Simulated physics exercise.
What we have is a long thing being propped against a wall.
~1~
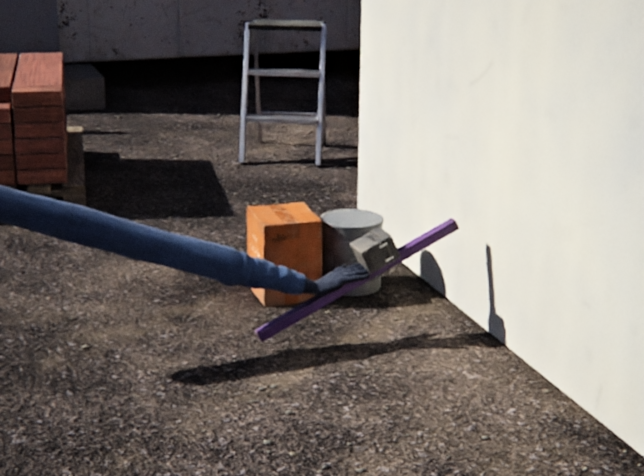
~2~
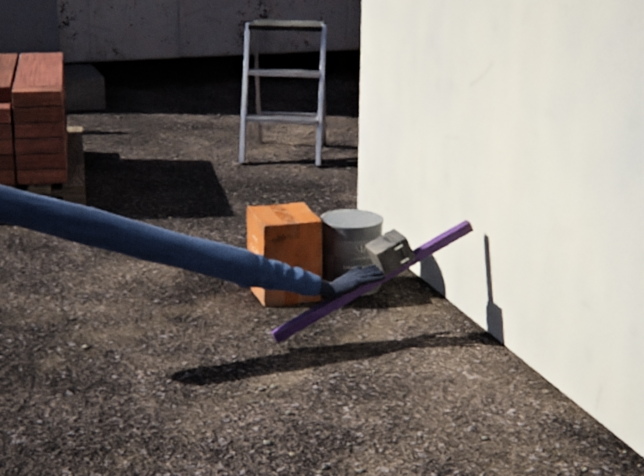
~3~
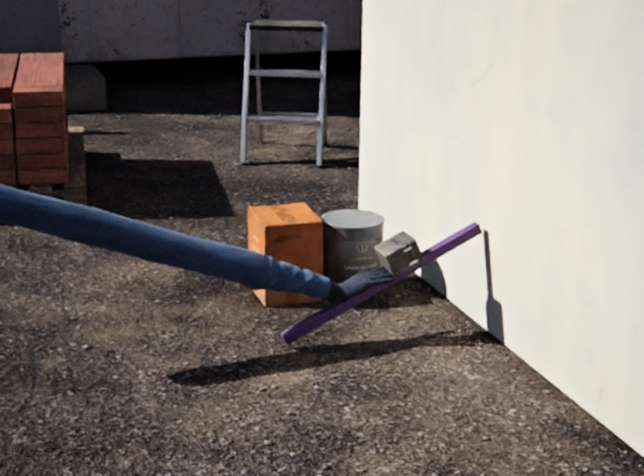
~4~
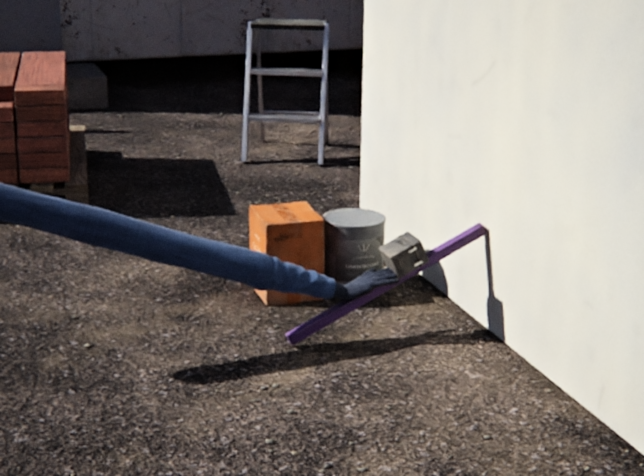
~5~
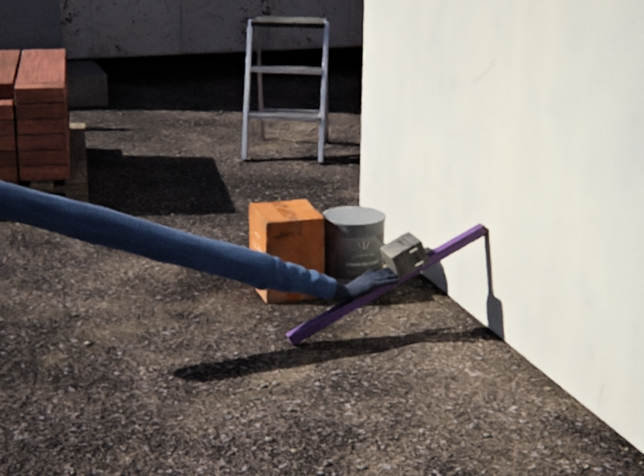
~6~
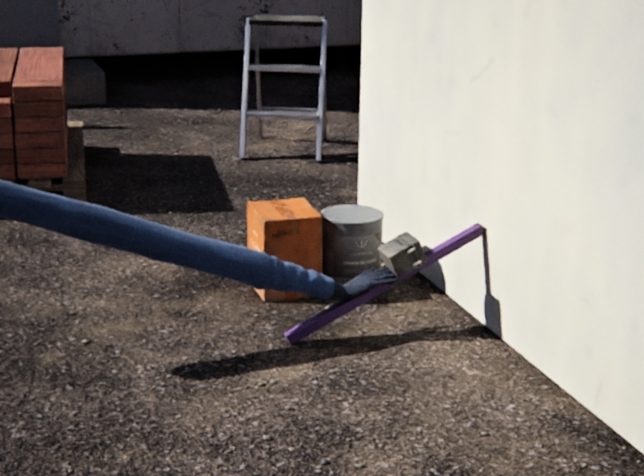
Purple pole with a small grey block on it, moved right by a blue-sleeved arm and propped against a pale wall.
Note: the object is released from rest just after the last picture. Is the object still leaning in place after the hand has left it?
No, it gives way.
Then, 0.40 s past the last view, purple pole leaning 25° more than when let go near (372, 320).
Then, 0.60 s past the last view, purple pole leaning 24° more than when let go near (371, 320).
Finally, moved from the start, purple pole; the other 2 still in place. Final places as the last picture's camera would see them, purple pole near (370, 329). The pole gives way.
